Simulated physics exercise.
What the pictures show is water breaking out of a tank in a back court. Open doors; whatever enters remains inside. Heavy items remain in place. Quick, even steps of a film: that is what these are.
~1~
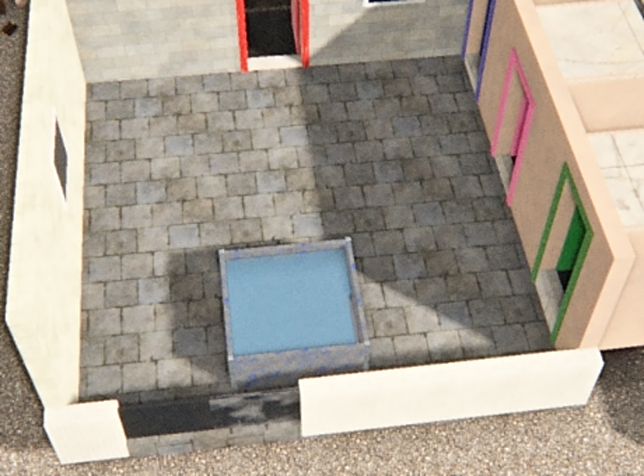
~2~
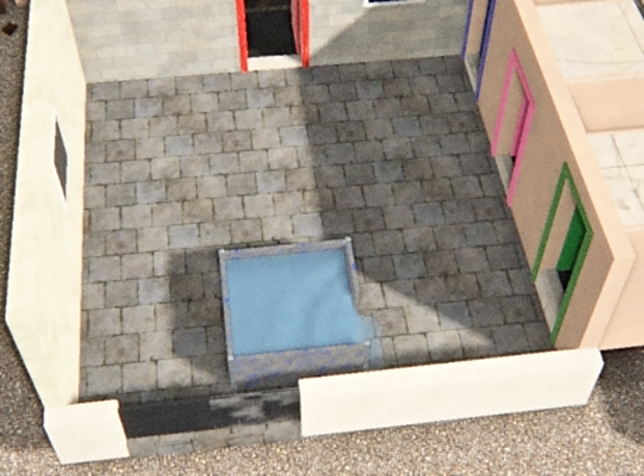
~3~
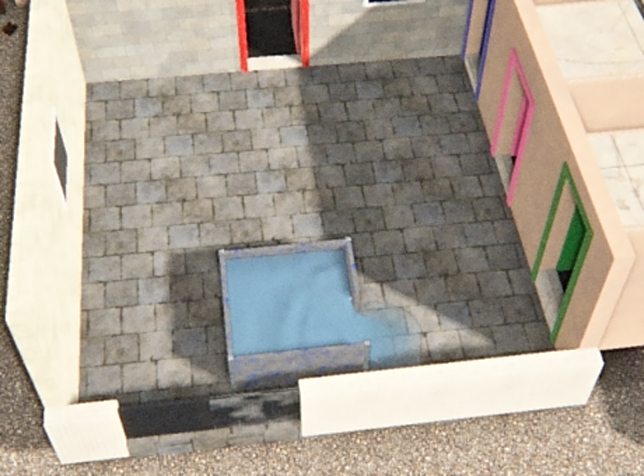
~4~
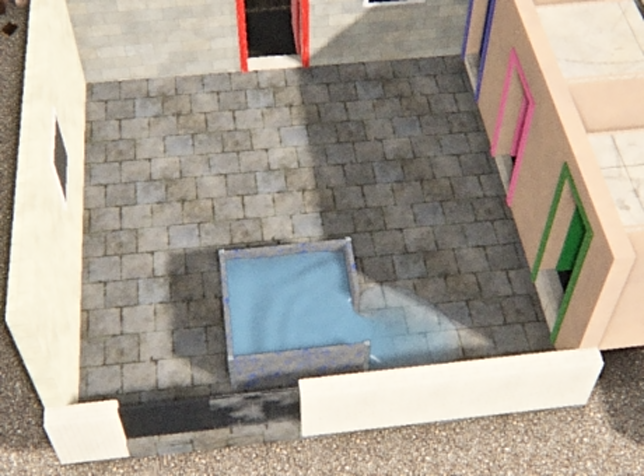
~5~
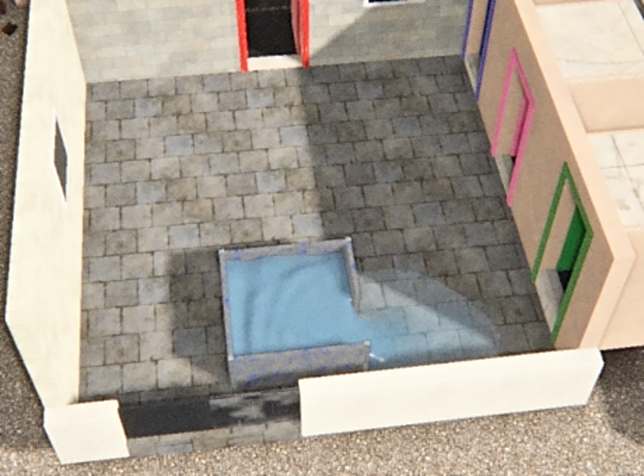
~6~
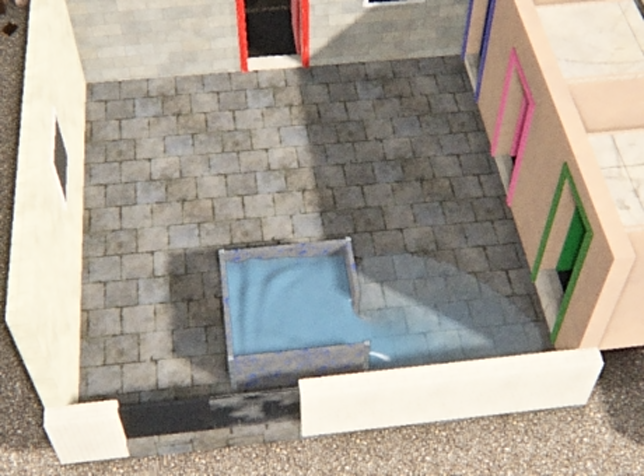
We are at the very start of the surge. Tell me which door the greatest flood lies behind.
It lies behind the pink door.
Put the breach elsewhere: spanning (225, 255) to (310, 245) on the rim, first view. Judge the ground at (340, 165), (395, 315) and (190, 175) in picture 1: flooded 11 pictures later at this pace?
In sequence the three spots come out wetted, then still bare, then wetted.
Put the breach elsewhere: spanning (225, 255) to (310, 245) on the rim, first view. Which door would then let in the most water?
Greatest inflow: The red-painted one.
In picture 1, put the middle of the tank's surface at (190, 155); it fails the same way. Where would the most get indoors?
That would be the pink door.
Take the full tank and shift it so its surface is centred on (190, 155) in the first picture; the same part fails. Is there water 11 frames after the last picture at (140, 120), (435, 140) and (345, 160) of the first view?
Log, spots in order: Unwetted / taken by the flood / taken by the flood.
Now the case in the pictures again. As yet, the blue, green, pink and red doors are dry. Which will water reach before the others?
It is the one in green.
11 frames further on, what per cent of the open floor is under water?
Some 15 per cent.
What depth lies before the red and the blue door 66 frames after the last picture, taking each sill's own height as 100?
First around 80 percent, second around 50 percent.
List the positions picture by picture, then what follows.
The first picture shows still water in the tank at (292, 301).
In the second picture, the front is at (366, 318), out from the gap at (358, 338).
In the third picture, water pours out at (358, 338) and has run to (406, 318).
In the fourth picture, water pours out at (358, 339) and has run to (448, 325).
In the fifth picture, the front is at (494, 348), out from the gap at (358, 338).
In the sixth picture, the front is at (534, 347), out from the gap at (358, 338).
A moment on, water covers 15 % of the floor; blue door not reached, green door wet at the sill, nothing in, pink door not reached, red door not reached.
Next, water covers 15 % of the floor; blue door not reached, green door wet at the sill, nothing in, pink door wet at the sill, nothing in, red door not reached.
Then, water covers 35 % of the floor; blue door wet at the sill, nothing in, green door wet at the sill, nothing in, pink door a trickle in, red door not reached.
Later, water covers 55 % of the floor; blue door wet at the sill, nothing in, green door wet at the sill, nothing in, pink door some in, red door wet at the sill, nothing in.
In the end, water covers 85 % of the floor; blue door wet at the sill, nothing in, green door wet at the sill, nothing in, pink door some in, red door a trickle in; the pink door has let in the most.
